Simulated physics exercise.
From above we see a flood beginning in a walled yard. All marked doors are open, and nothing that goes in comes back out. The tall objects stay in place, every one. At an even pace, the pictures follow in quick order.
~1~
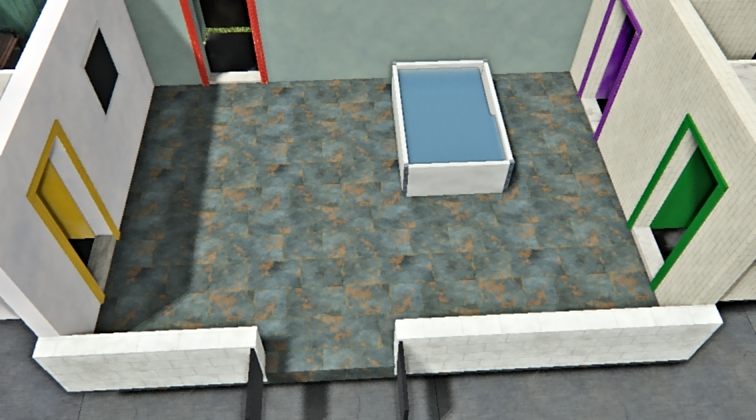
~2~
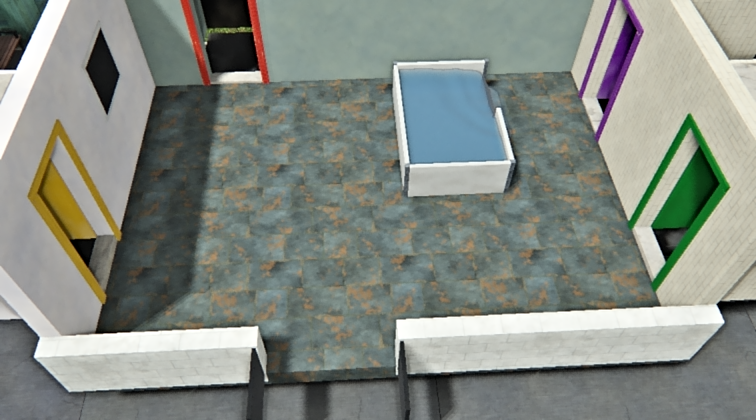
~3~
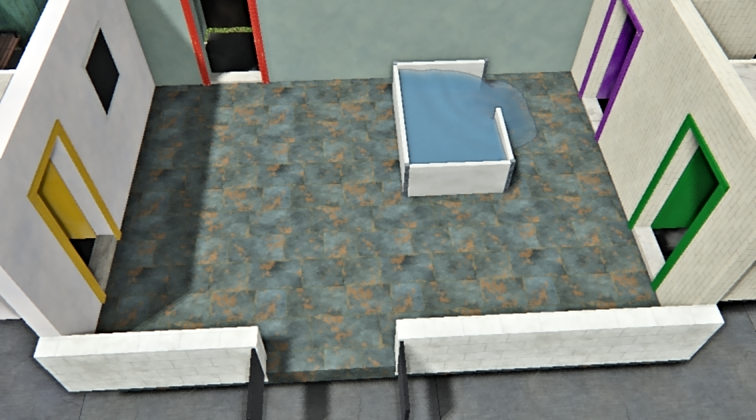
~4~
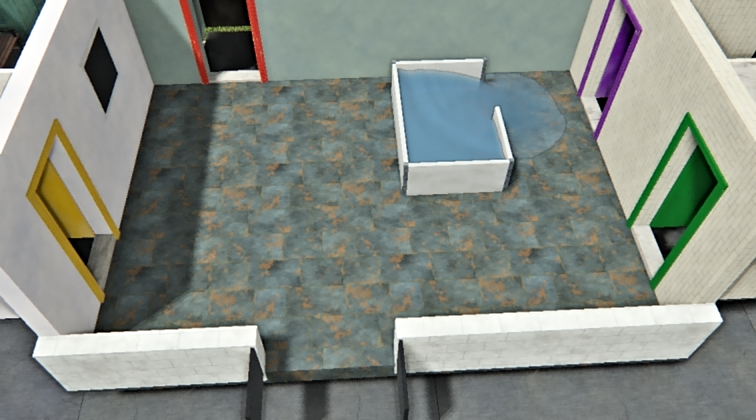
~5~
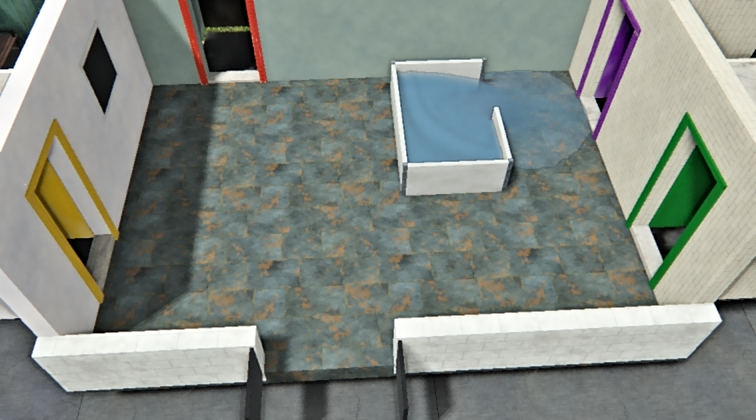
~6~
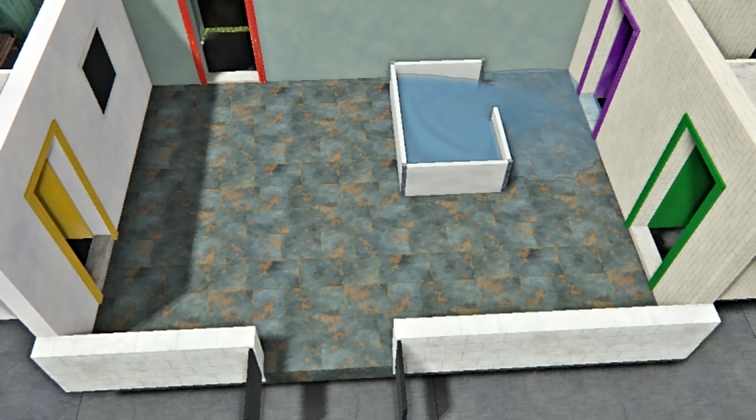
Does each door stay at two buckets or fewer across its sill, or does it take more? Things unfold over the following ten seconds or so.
Taking them in turn: The purple door takes more, the green door stays at two or fewer, the red door stays at two or fewer, the yellow door stays at two or fewer.
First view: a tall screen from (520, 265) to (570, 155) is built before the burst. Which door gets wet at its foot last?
Result: The door marked yellow.
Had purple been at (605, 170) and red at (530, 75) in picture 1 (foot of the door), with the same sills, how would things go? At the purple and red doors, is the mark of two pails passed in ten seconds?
As I see it, the purple door crosses the line and the red door crosses the line.
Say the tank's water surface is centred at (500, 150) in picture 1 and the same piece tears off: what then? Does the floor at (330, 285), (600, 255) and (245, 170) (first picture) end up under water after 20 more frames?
The first spot ends up left untouched, the second sodden and the third left untouched.
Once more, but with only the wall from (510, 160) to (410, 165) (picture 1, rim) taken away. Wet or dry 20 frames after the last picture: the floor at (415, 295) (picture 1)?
By then I'd expect it to be drenched.
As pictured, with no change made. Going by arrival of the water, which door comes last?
Answer - the yellow one.
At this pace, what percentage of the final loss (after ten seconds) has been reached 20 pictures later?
I'd estimate some 65 per cent.
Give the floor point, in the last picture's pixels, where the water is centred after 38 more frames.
(482, 173).
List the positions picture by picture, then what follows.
The first frame shows still water in the open tank at (448, 113).
In the second frame, the front is at a hidden place, out from the gap at (487, 104).
In the third frame, the front is at (529, 138), out from the gap at (486, 106).
In the fourth frame, the front is at (561, 125), out from the gap at (485, 106).
In the fifth frame, the front is at (589, 124), out from the gap at (484, 106).
In the sixth frame, water pours out at (483, 106) and has run to (606, 130).
A moment on, water covers 10 % of the floor; the purple door far over two buckets in, the green door not reached, the red door not reached, the yellow door not reached.
Next, water covers 15 % of the floor; the purple door far over two buckets in, the green door wet at the sill, nothing in, the red door not reached, the yellow door not reached.
Then, water covers 25 % of the floor; the purple door far over two buckets in, the green door wet at the sill, nothing in, the red door not reached, the yellow door not reached.
Later, water covers 50 % of the floor; the purple door far over two buckets in, the green door wet at the sill, nothing in, the red door wet at the sill, nothing in, the yellow door not reached.
In the end, water covers 80 % of the floor; the purple door far over two buckets in, the green door wet at the sill, nothing in, the red door wet at the sill, nothing in, the yellow door wet at the sill, nothing in.
